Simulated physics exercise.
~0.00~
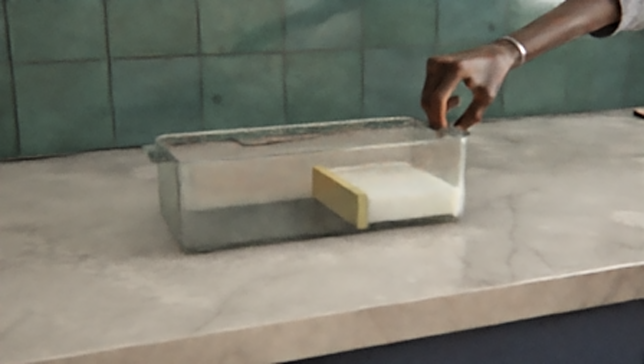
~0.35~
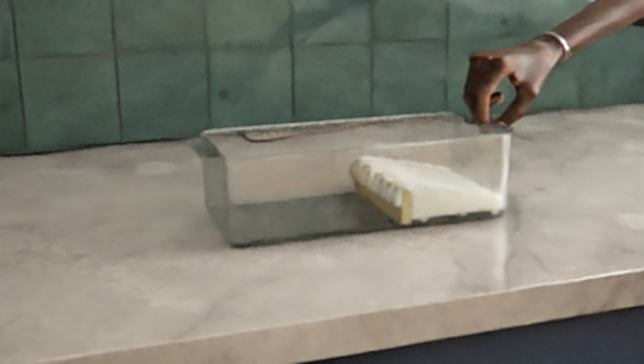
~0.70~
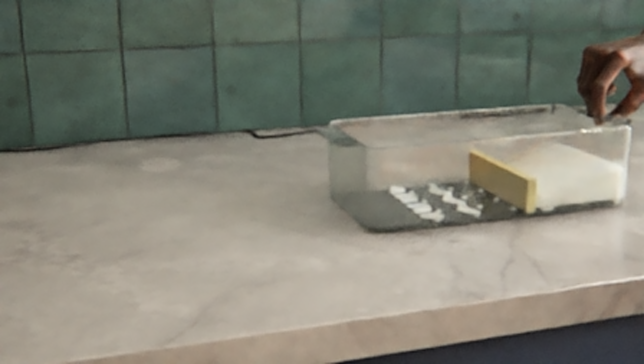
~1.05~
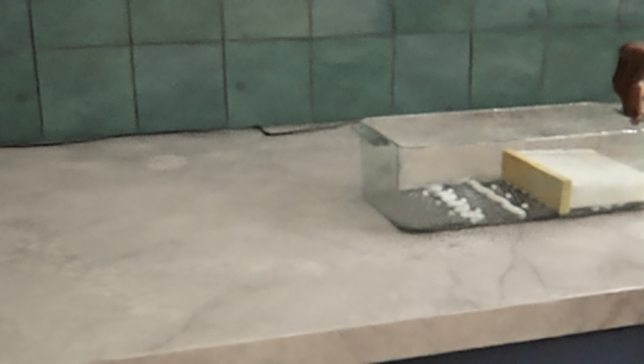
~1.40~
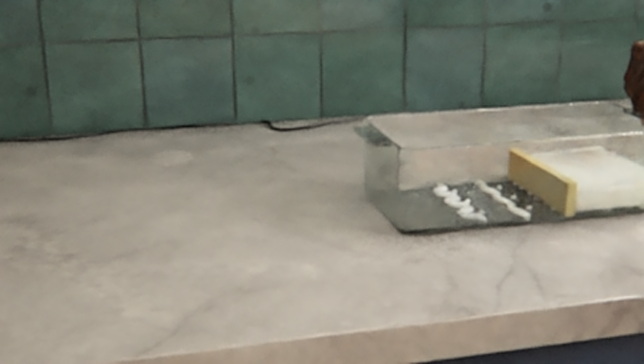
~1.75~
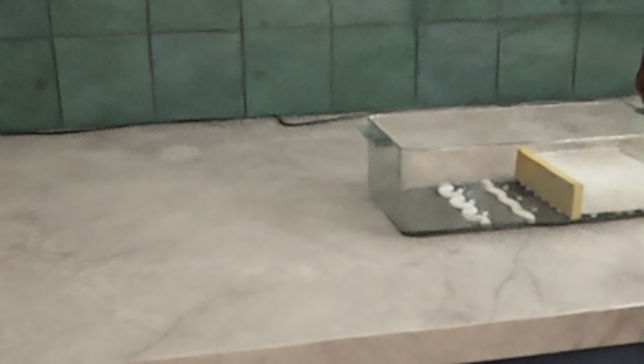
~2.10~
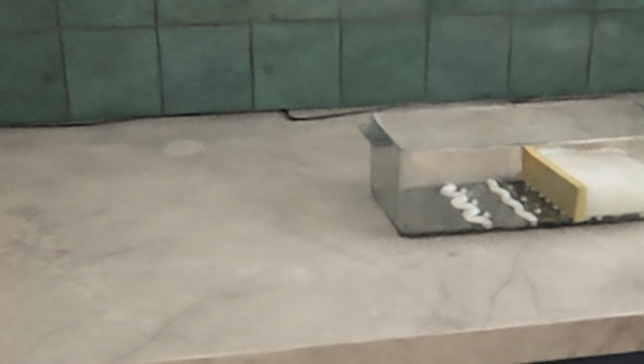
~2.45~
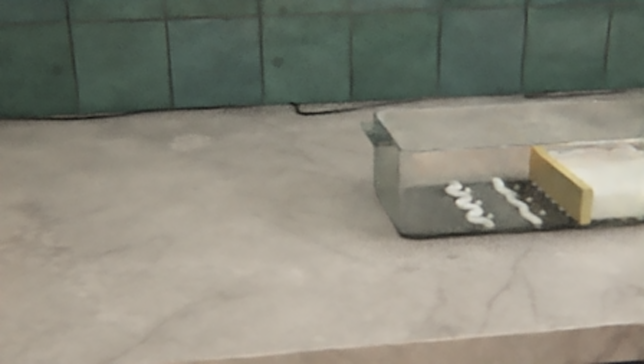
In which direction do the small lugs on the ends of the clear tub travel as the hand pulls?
The lugs move to the right, along with the rest of the tub.
